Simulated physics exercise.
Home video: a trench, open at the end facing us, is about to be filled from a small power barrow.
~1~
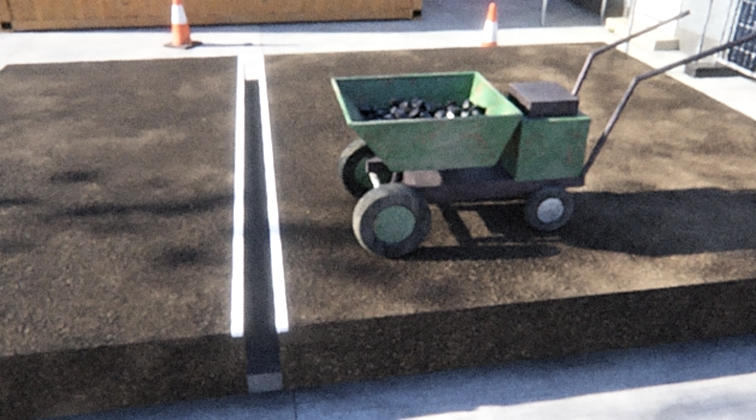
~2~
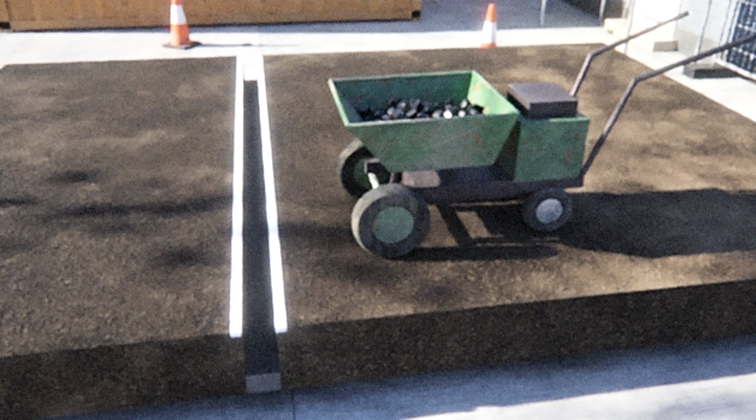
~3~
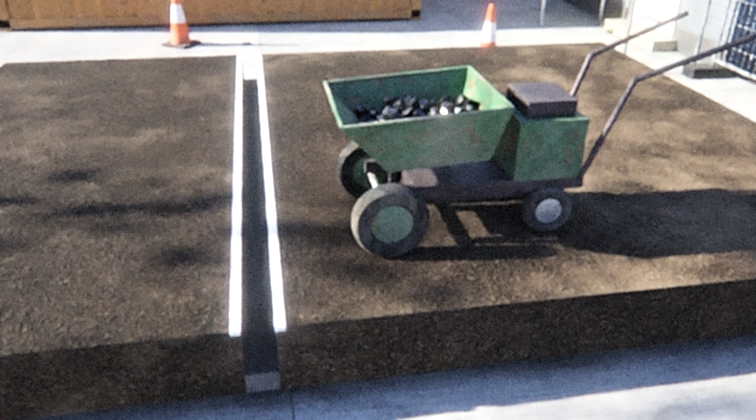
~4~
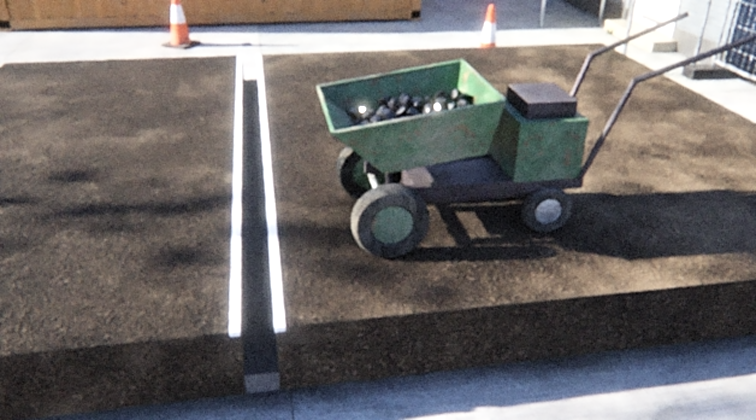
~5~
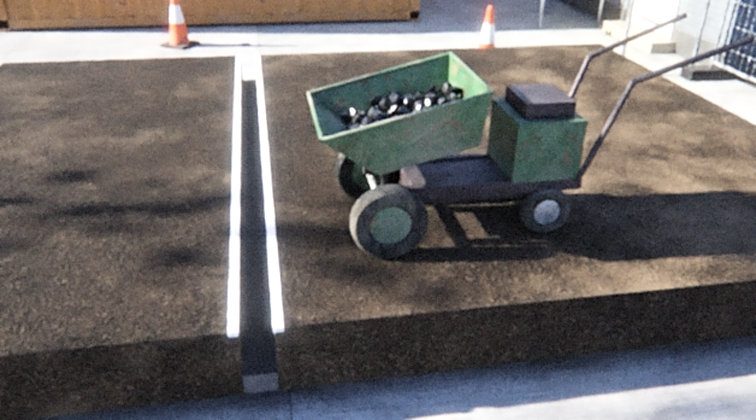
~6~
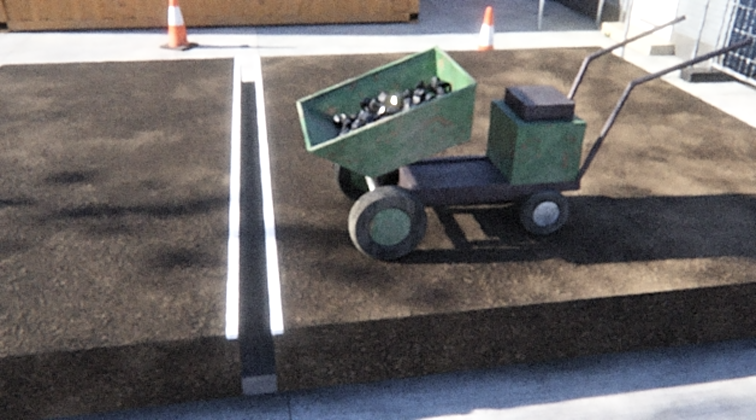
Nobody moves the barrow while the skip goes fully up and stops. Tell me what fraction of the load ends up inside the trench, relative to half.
The load ends chiefly in the trench.
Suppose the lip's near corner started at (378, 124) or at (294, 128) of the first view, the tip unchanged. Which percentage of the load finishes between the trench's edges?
First try: Some 50 %; second try: 0 %.
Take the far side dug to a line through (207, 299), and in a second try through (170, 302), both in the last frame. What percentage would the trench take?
Roughly 100 percent first and 100 percent second.
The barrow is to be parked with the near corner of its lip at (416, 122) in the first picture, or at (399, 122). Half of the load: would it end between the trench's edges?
Stop 1: Short of half. Stop 2: Short of half.
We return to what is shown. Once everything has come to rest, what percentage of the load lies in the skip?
It ends up near 10 per cent.
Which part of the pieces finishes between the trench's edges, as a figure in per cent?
Around 75 in every hundred pieces.
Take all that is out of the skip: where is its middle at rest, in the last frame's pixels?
Roughly pixel (253, 252).
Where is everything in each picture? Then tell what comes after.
The first picture shows lip of the skip at (351, 125), level; top of the load at (426, 117), lumps of coal; first edge of the trench at (280, 290); far edge at (238, 294), the trench under half as wide as the skip, and about as deep as wide.
The second picture shows lip of the skip at (348, 127), level; top of the load at (424, 117).
The third picture shows lip of the skip at (342, 129), tipped barely; top of the load at (434, 114).
The fourth picture shows lip of the skip at (334, 134), tipped a little; top of the load at (441, 108).
The fifth picture shows lip of the skip at (322, 141), tipped a little; top of the load at (439, 111).
The sixth picture shows lip of the skip at (310, 151), tipped clearly; top of the load at (437, 103); first edge of the trench at (275, 293); far edge at (233, 296).
Soon, skip tipped steeply; all in the skip.
A while on, skip tipped right over; about two thirds in the skip; a stray few short of the trench; about a quarter in or heaped over the trench; a stray few beyond it.
Towards the end, skip tipped right over; a small part in the skip; a stray few short of the trench; about two thirds in or heaped over the trench; a small part beyond it.
Finally, skip tipped right over; a small part in the skip; a small part short of the trench; most in or heaped over the trench; a small part beyond it.
